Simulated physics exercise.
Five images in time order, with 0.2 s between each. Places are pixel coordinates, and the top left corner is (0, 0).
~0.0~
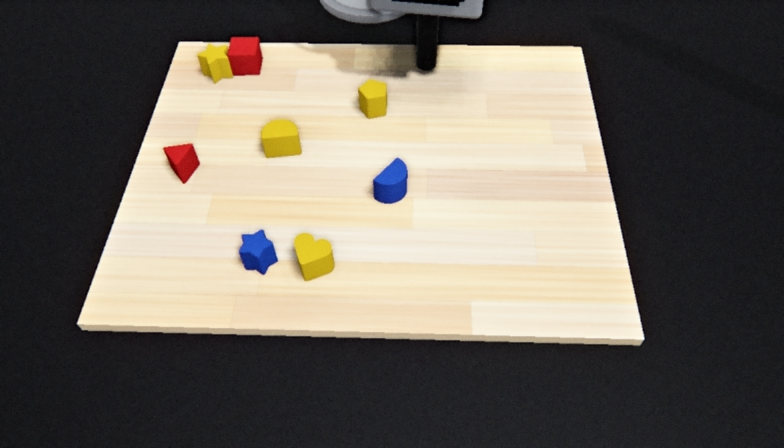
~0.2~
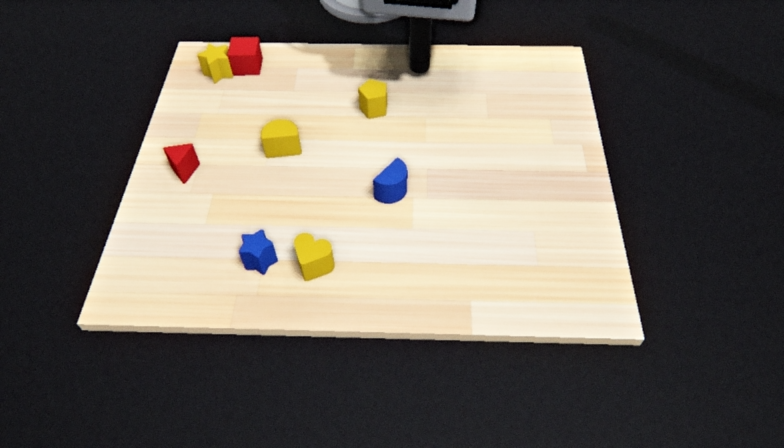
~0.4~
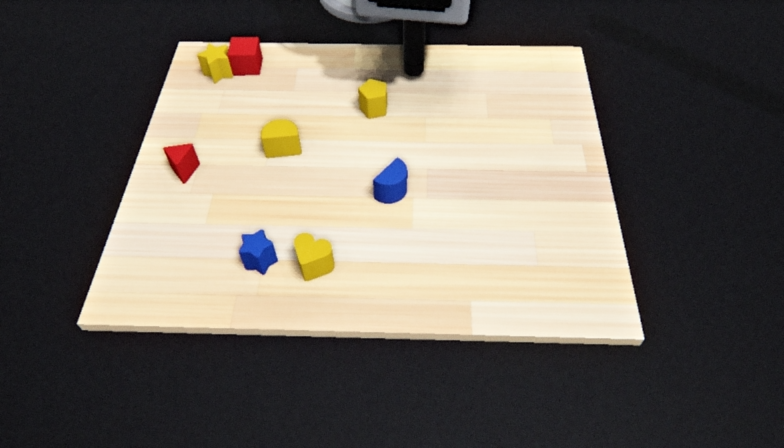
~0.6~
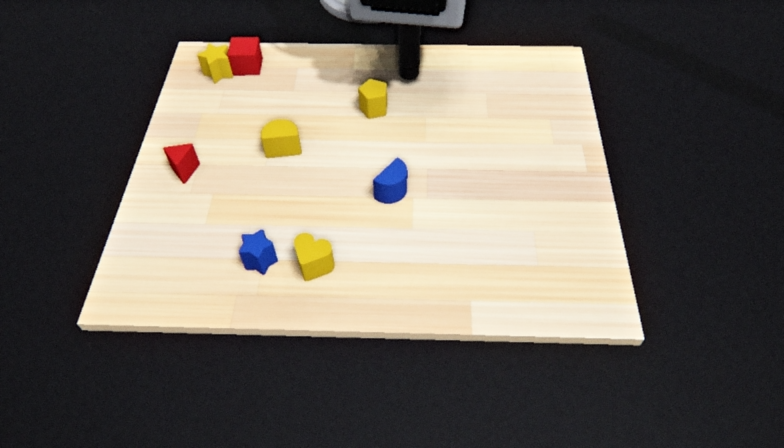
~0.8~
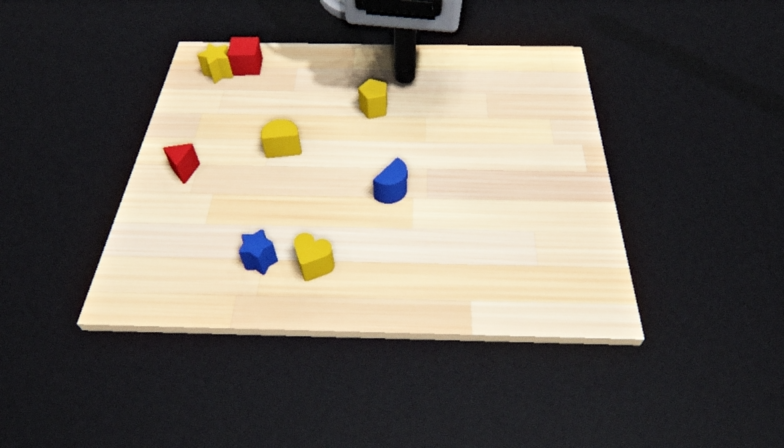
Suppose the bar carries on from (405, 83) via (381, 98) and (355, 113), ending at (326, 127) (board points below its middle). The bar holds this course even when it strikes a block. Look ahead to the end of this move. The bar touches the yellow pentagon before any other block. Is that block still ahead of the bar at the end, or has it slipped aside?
I'm fairly sure the yellow pentagon slides away from the front of the bar at some point.
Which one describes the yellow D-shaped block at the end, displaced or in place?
At the end of the path, it will still be in place.
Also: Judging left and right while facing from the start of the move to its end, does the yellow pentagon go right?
No, it doesn't check out.
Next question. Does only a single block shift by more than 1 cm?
Yes, it checks out.
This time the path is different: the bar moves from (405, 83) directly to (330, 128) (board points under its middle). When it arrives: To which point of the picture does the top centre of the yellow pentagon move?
At roughly (343, 120).
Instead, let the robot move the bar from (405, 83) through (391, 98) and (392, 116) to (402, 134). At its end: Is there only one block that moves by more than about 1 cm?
Yes, it checks out.
The first path, step by step. One third of the way, bar (381, 93); yellow pentagon (368, 92).
Two thirds of the way, bar (354, 108); yellow pentagon (350, 110), turned 30° anticlockwise.
At the end, bar (325, 122); yellow D-shaped block unmoved; yellow pentagon (346, 116), turned 55° anticlockwise.
